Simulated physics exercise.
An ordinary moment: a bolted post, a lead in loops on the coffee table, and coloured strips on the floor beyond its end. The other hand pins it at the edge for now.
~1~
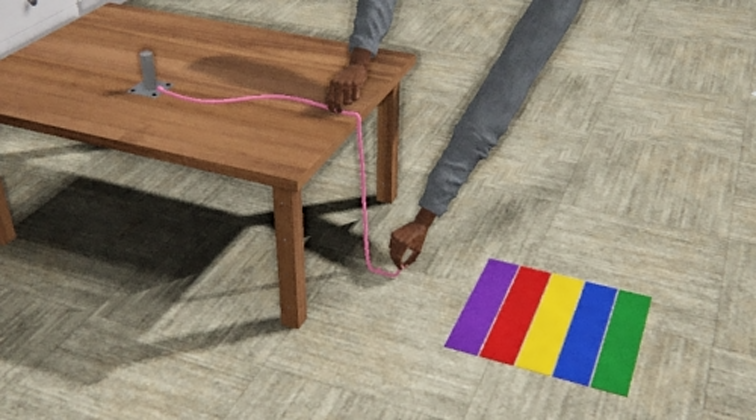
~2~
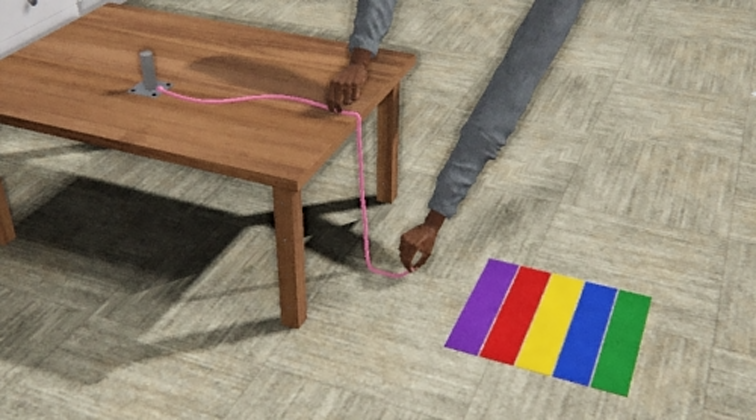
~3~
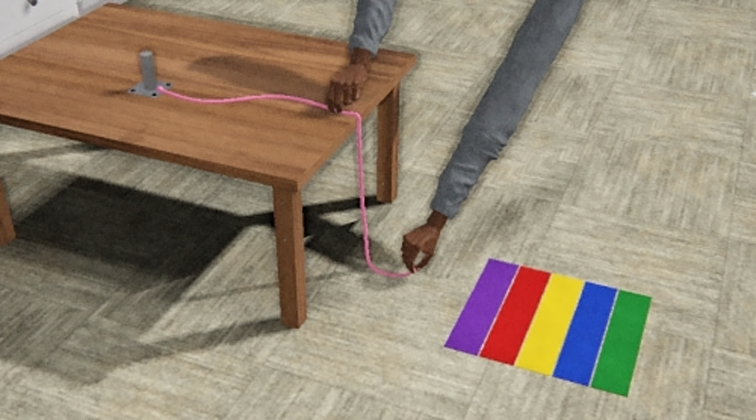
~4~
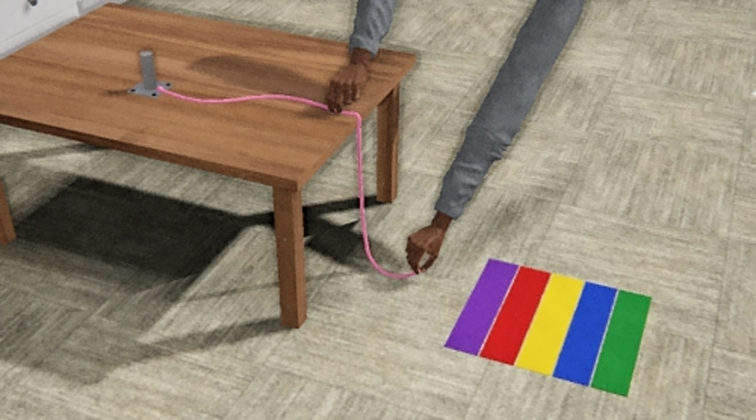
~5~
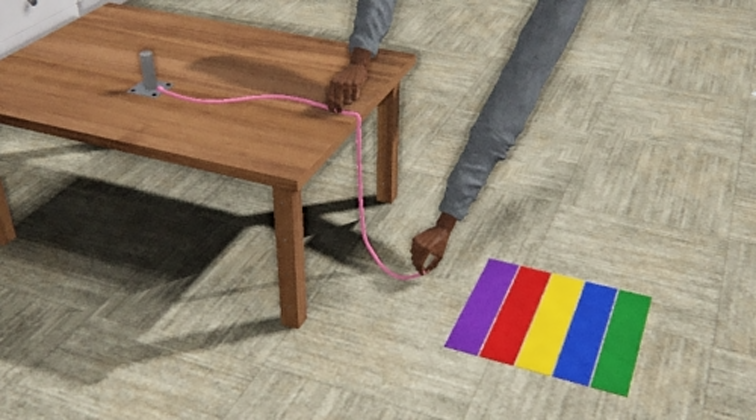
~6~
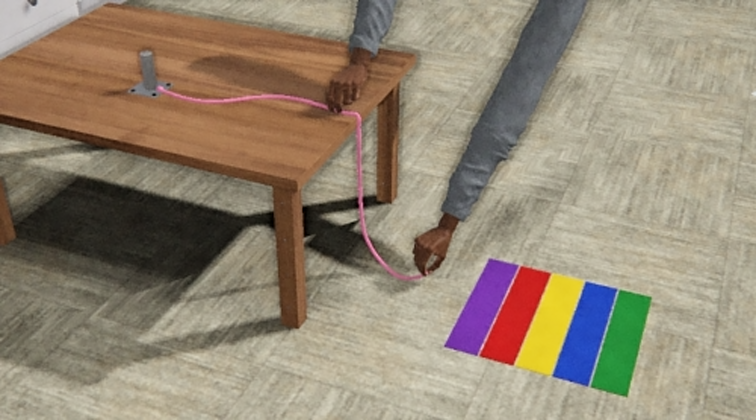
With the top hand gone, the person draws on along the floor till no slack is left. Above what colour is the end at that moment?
The end stops over the red strip.
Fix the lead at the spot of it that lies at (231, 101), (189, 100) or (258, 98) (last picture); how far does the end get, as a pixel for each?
Try by try, around (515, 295), (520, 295) and (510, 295).
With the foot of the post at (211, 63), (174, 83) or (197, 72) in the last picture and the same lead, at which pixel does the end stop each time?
In that order: (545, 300), (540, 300) and (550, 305).
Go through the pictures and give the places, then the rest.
In the first picture, end (402, 267); purple (469, 333); red (504, 343); yellow (540, 352); blue (577, 362); green (614, 372).
In the second picture, end (412, 269); lead through (181, 98) (251, 98) (314, 104) (359, 139) (363, 202) (367, 256).
In the third picture, end (415, 270).
In the fourth picture, end (419, 271); lead through (181, 98) (251, 98) (314, 104) (359, 139) (362, 202) (370, 257).
In the fifth picture, end (424, 272).
In the sixth picture, end (427, 273); lead through (181, 98) (251, 98) (314, 104) (359, 139) (361, 202) (377, 256).
Soon after, end near (451, 279); short of the strips.
Then, end near (495, 290); over purple.
At full stretch, end near (522, 297); over red. It gets as far as the red strip.
